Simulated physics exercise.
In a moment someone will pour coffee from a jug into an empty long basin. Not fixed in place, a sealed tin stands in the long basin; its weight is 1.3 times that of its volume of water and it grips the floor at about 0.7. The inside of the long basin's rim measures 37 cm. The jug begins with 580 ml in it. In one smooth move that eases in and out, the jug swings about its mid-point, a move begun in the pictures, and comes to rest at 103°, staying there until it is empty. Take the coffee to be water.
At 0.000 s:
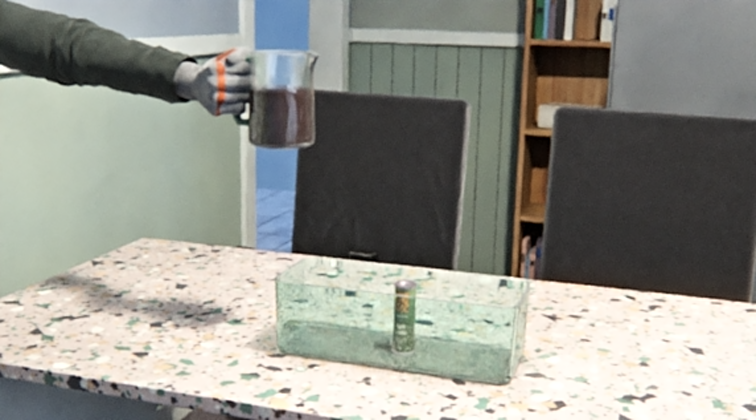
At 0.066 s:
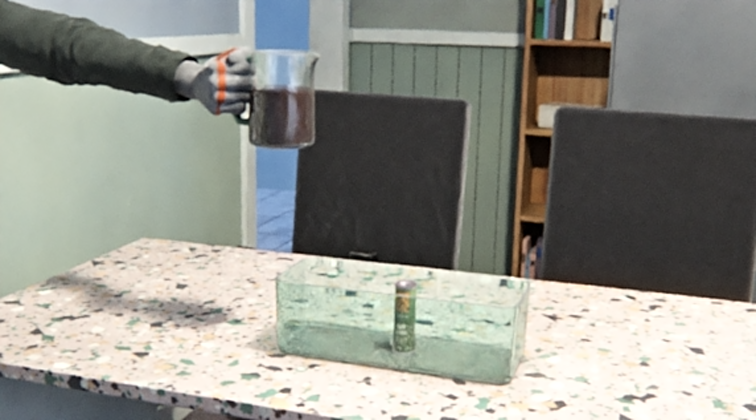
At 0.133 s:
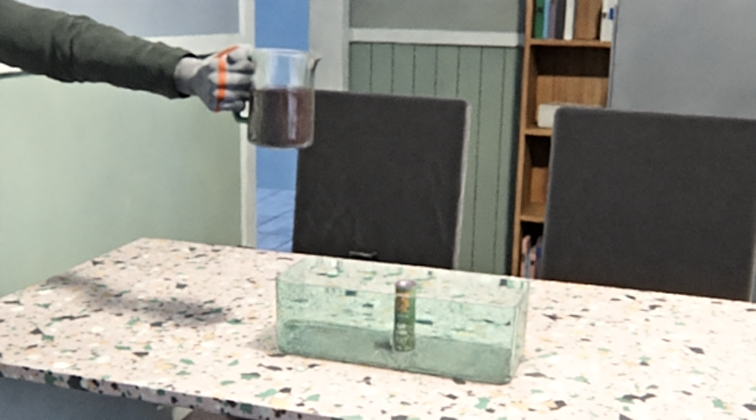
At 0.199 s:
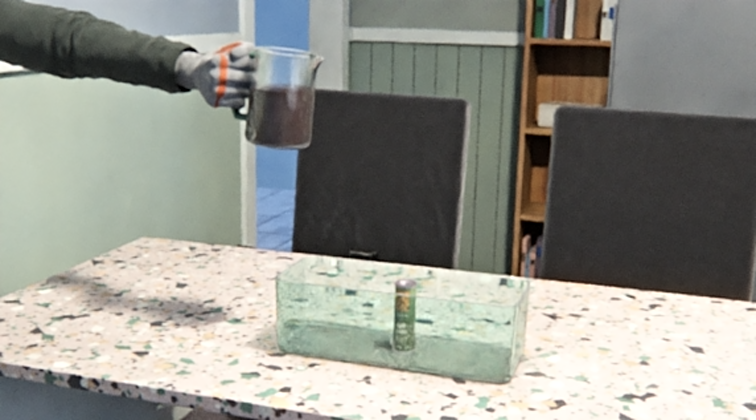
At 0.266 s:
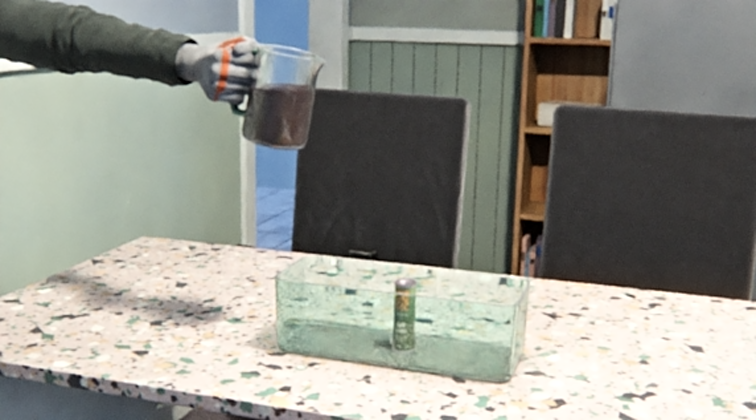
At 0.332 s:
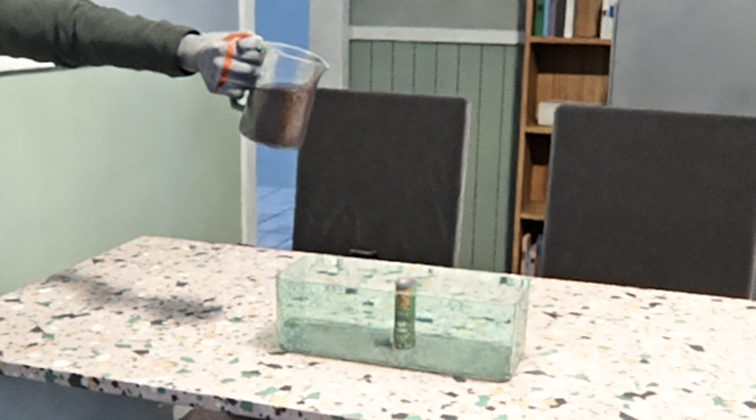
At the start, a gloved hand at the upper left holds a glass jug of dark liquid upright above a speckled table, where a small tin stands by a long greenish clear basin. The hand then gradually tilts the jug to the right, while everything on the table stays still.
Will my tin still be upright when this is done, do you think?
No, it will have gone over.
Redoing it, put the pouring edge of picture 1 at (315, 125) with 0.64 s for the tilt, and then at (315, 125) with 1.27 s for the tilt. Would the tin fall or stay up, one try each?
First it remains upright; then it remains upright.
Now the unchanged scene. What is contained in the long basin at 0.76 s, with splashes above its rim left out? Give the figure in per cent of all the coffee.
Roughly 0 per cent.
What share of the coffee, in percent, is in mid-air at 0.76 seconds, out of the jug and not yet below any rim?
Share: Roughly 3 per cent.
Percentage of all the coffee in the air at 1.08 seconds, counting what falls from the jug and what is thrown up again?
Estimated airborne part: Roughly 34 per cent.
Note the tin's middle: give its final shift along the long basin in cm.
The tin's middle ends up about 10.0 cm along the basin.
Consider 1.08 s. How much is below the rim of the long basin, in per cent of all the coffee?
The fraction sits near 16 in a hundred.
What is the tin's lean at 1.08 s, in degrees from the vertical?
0°.
Then, 0.76 s in, the tilt is 68° and 97 per cent is still to pour; the tin stands where it began.
Then, 1.08 s in, the tilt is 97° and 50 per cent is still to pour; the tin stands where it began.
Then, 1.41 s in, the tilt is 103° and 10 per cent is still to pour; the tin leans 16°.
Then, 1.77 s in, the tilt is 103° and 1 per cent is still to pour; the tin lies on its side.
Finally, the tin lies on its side.
